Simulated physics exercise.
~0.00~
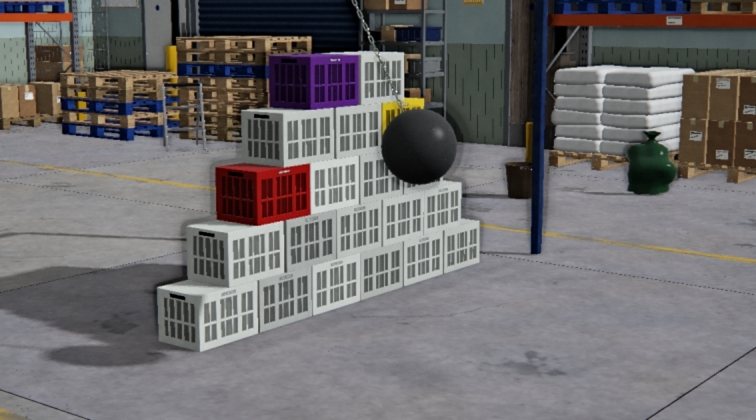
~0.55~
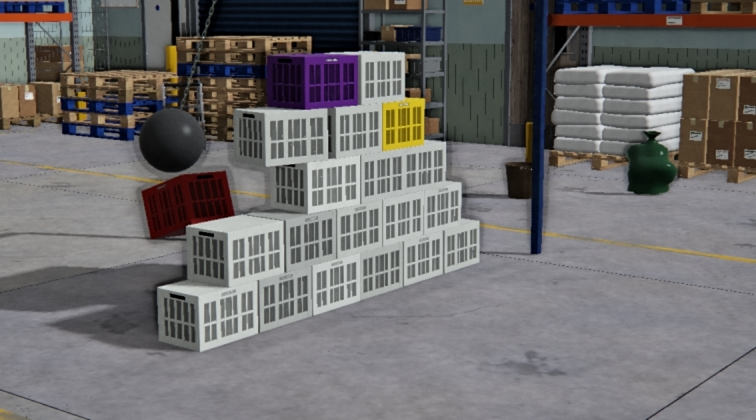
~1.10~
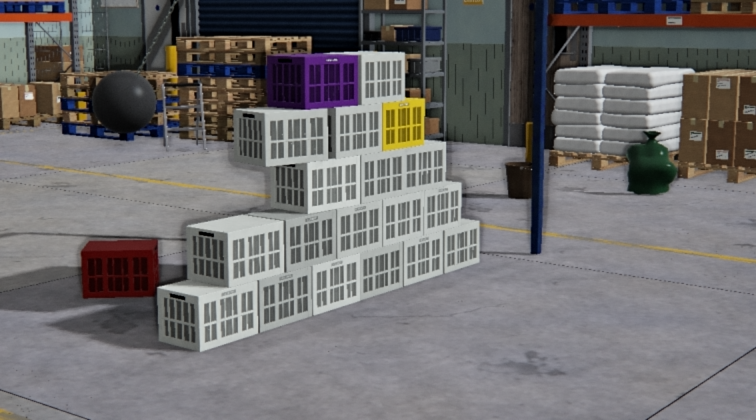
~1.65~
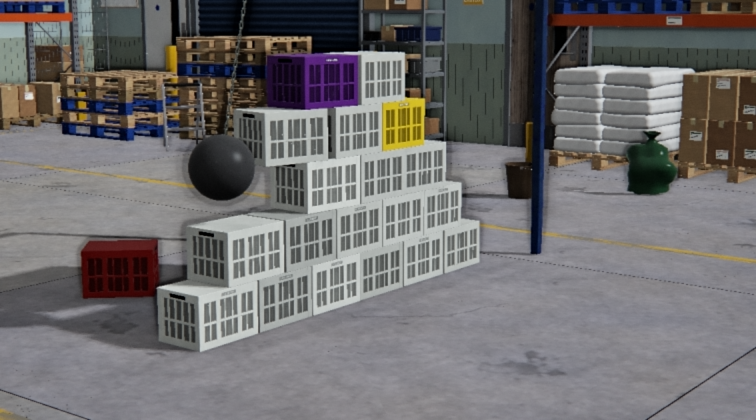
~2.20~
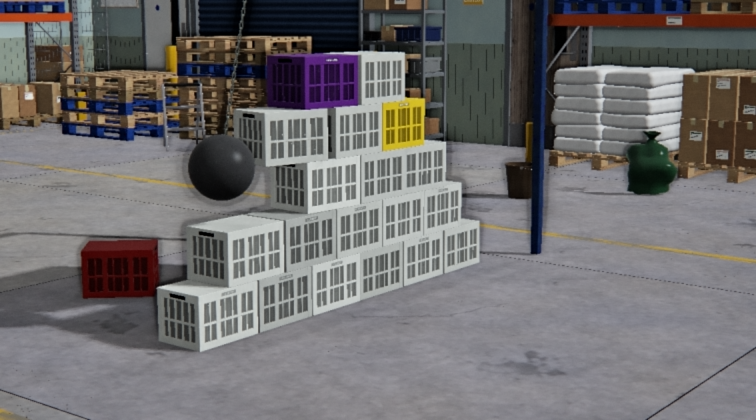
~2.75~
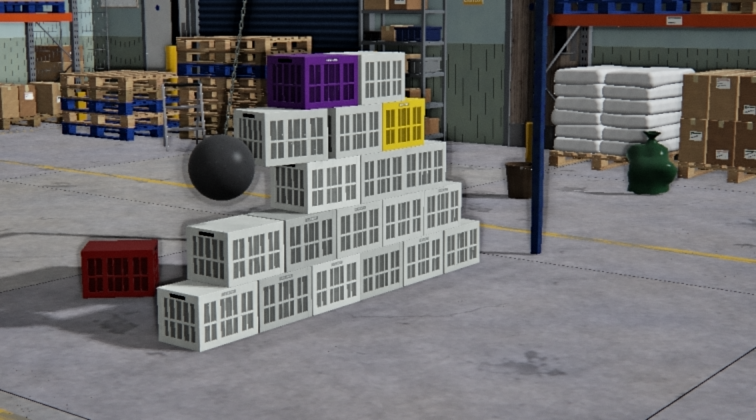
A dark ball swung left past a stepped wall of pale crates and knocked the red one off its left side onto the warehouse floor, then drifted back and hung beside the stack, with the purple and yellow crates still in place.
